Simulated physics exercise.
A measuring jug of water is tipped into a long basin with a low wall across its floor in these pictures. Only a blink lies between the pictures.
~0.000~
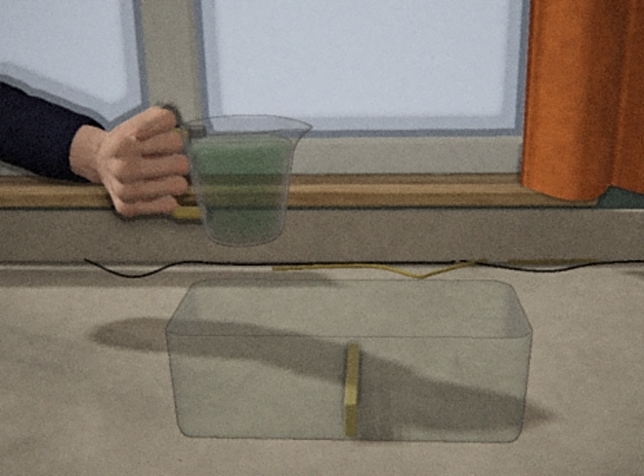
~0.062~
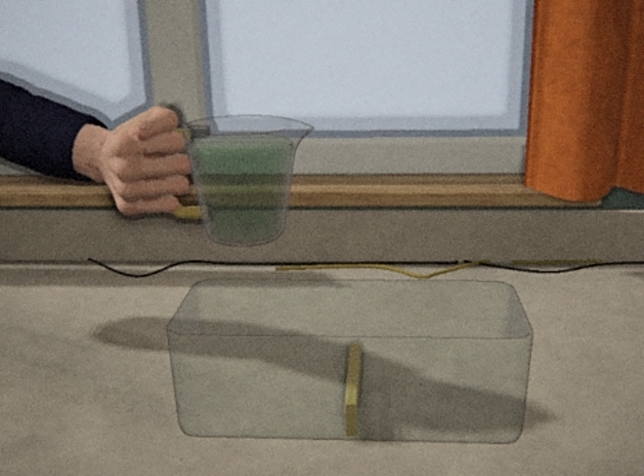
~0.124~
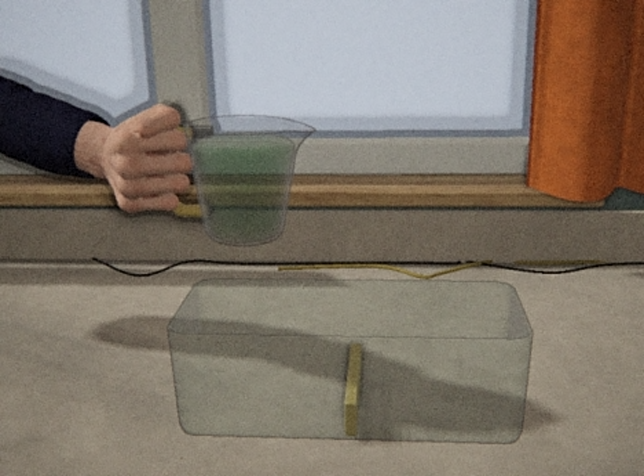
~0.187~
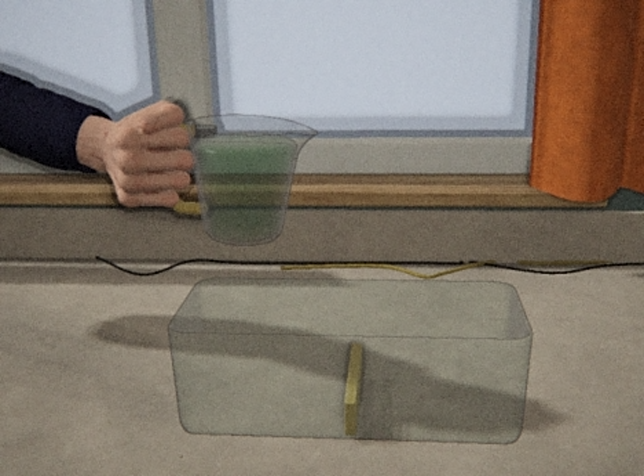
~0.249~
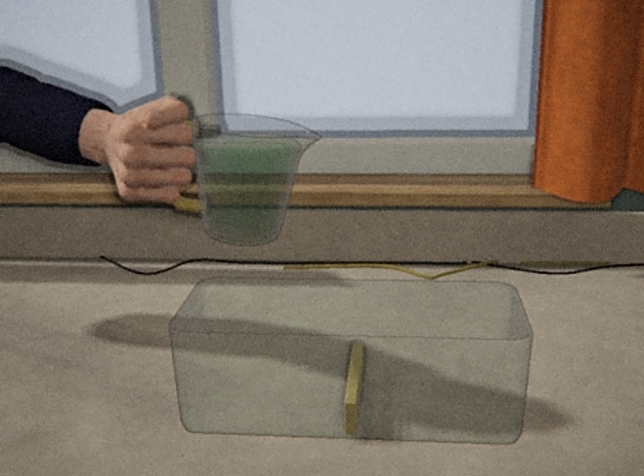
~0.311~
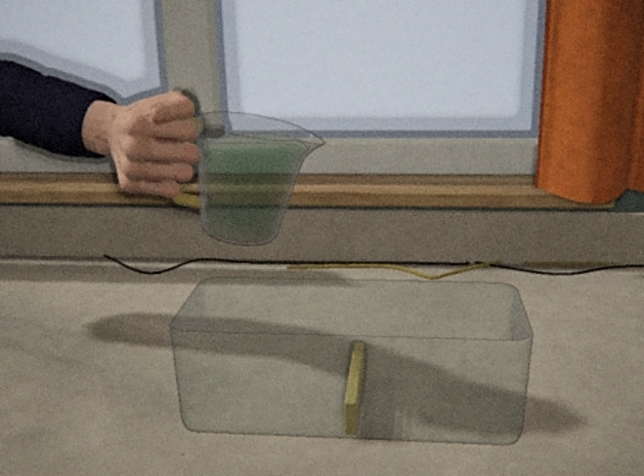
A hand holds a jug of green liquid above a clear basin and slowly tilts it right.
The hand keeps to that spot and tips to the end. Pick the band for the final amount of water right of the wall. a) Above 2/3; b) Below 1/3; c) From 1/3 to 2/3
Option a: Above 2/3.
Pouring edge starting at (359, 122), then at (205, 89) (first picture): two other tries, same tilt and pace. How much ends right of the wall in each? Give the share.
95 and 5 in a hundred.
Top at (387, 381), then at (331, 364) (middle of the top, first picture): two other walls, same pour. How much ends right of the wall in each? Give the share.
Case 1: 50 %; case 2: 95 %.
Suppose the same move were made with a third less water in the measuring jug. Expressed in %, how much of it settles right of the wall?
Roughly 75 %.
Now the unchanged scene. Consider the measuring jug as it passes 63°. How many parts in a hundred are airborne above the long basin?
Airborne fraction: Approx. 15 %.
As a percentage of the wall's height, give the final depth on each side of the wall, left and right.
Near 10 on the left, 60 on the right.
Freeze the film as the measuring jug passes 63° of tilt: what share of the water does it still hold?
Still holding around 70 %, give or take.
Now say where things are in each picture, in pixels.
The first picture shows tilt 0°; pouring edge (313, 126); surface from (190, 141) to (294, 140); the long basin's rim runs from (180, 307) to (521, 309); the wall's top is at (352, 373).
The second picture shows tilt 0°; pouring edge (314, 127); surface from (192, 142) to (295, 141).
The third picture shows tilt 2°; pouring edge (316, 129); surface from (195, 141) to (296, 143).
The fourth picture shows tilt 4°; pouring edge (318, 132); surface from (197, 141) to (299, 142).
The fifth picture shows tilt 7°; pouring edge (322, 136); surface from (200, 141) to (304, 144).
The sixth picture shows tilt 11°; pouring edge (326, 142); surface from (204, 143) to (311, 144).
By 0.82 s the tilt is 63° and 72 per cent is still to pour, 0 is left of the wall and 10 right of it.
By 1.20 s the tilt is 99° and 14 per cent is still to pour, 4 is left of the wall and 69 right of it.
By 1.59 s the tilt is 111° and 0 per cent is still to pour, 16 is left of the wall and 83 right of it.
By 2.02 s the tilt is 111° and 0 per cent is still to pour, 16 is left of the wall and 83 right of it.
At rest 16 per cent lies left of the wall, 83 right of it and 1 outside.
